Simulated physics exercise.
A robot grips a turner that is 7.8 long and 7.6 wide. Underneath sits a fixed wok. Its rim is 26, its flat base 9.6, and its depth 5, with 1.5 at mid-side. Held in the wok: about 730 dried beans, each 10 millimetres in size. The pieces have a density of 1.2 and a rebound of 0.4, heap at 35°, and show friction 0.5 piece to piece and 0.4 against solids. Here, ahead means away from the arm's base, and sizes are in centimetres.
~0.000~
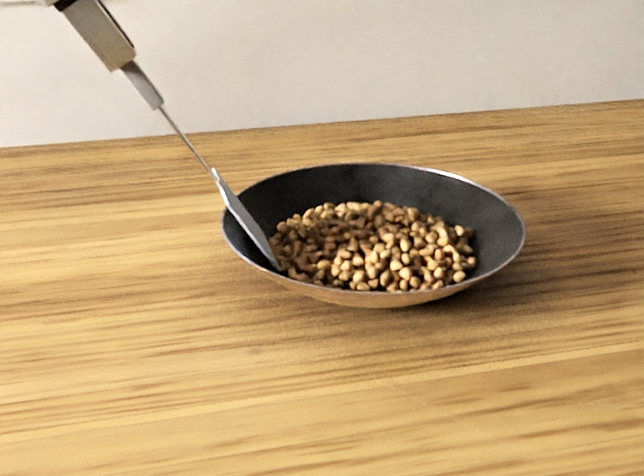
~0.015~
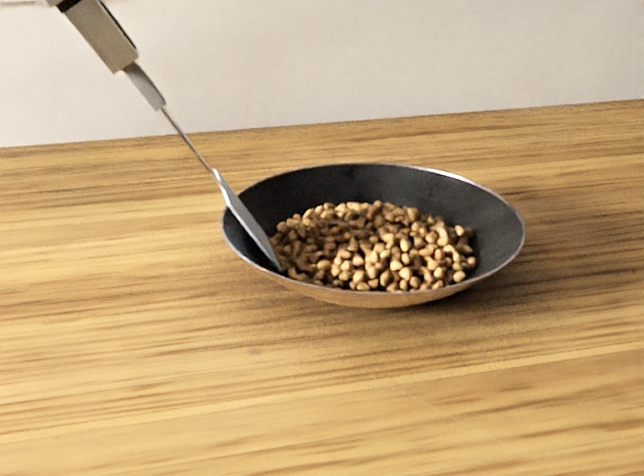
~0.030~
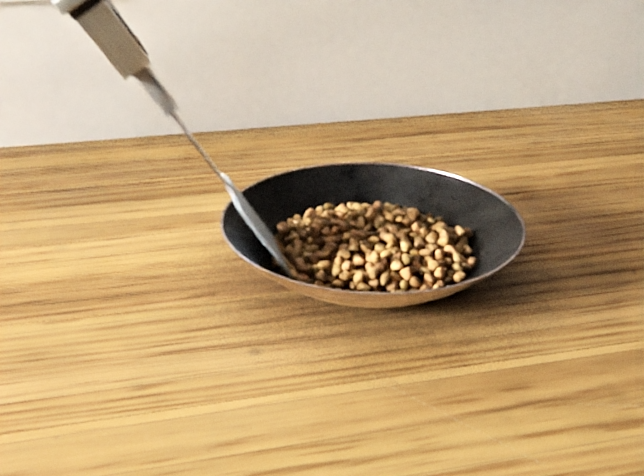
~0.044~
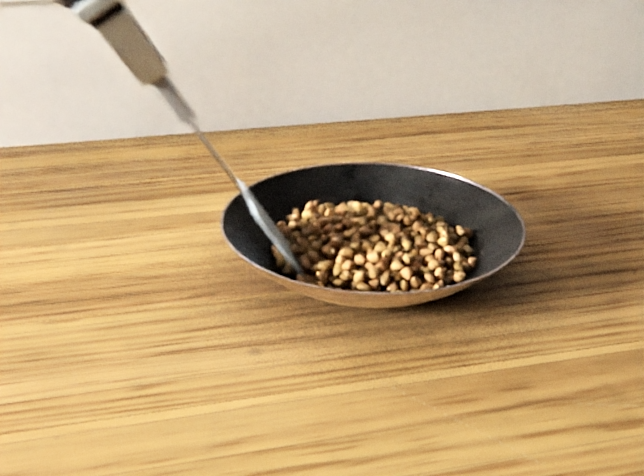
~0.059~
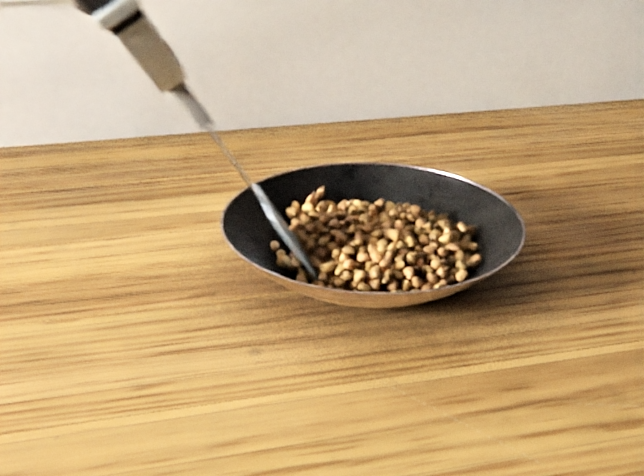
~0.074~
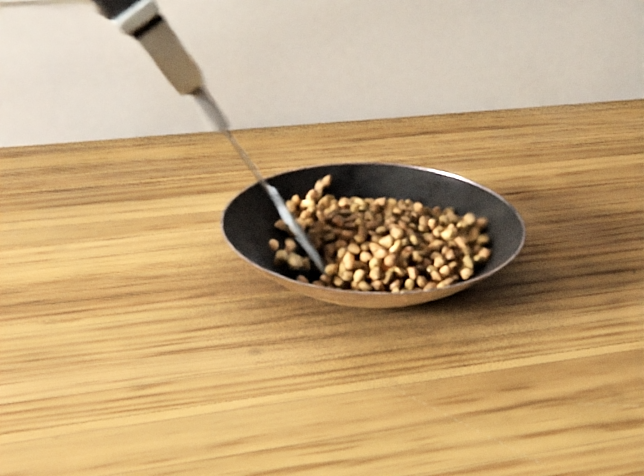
A robot arm's thin metal turner rested at the left side of a dark wok full of brown beans, then slid to the right through them, pushing some up and leaving a few behind it.
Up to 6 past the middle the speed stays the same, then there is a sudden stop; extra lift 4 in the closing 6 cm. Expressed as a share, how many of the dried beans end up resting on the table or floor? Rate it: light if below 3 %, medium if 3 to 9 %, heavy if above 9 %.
Rating: Heavy.
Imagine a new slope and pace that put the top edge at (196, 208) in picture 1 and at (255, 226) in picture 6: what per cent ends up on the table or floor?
I'd put it at roughly 15 per cent.
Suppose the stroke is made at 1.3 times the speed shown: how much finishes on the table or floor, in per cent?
Near 25 in a hundred.
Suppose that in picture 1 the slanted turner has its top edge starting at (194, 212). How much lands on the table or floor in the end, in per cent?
Roughly 20 percent ends on the table or floor.
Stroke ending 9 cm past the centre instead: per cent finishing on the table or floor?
About 40 %.
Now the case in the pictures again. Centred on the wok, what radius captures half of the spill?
Roughly 22 centimetres.
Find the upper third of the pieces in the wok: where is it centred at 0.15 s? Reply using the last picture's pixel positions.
Around (443, 216).
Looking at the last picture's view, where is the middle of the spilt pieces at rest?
(580, 246) or thereabouts.
By 0.11 s, sloping 58°, highest piece 8 above the table; 727 in the wok.
By 0.15 s, sloping 58°, highest piece 13 above the table; 724 in the wok, 3 on the blade or in flight.
By 0.36 s, sloping 58°, highest piece 20 above the table; 578 in the wok, 114 on the table or floor, 35 on the blade or in flight.
By 1.41 s, sloping 58°, highest piece 6 above the table; 577 in the wok, 150 on the table or floor.
Final count, 577 in the wok, 150 on the table or floor. That is 21 % on the table or floor.
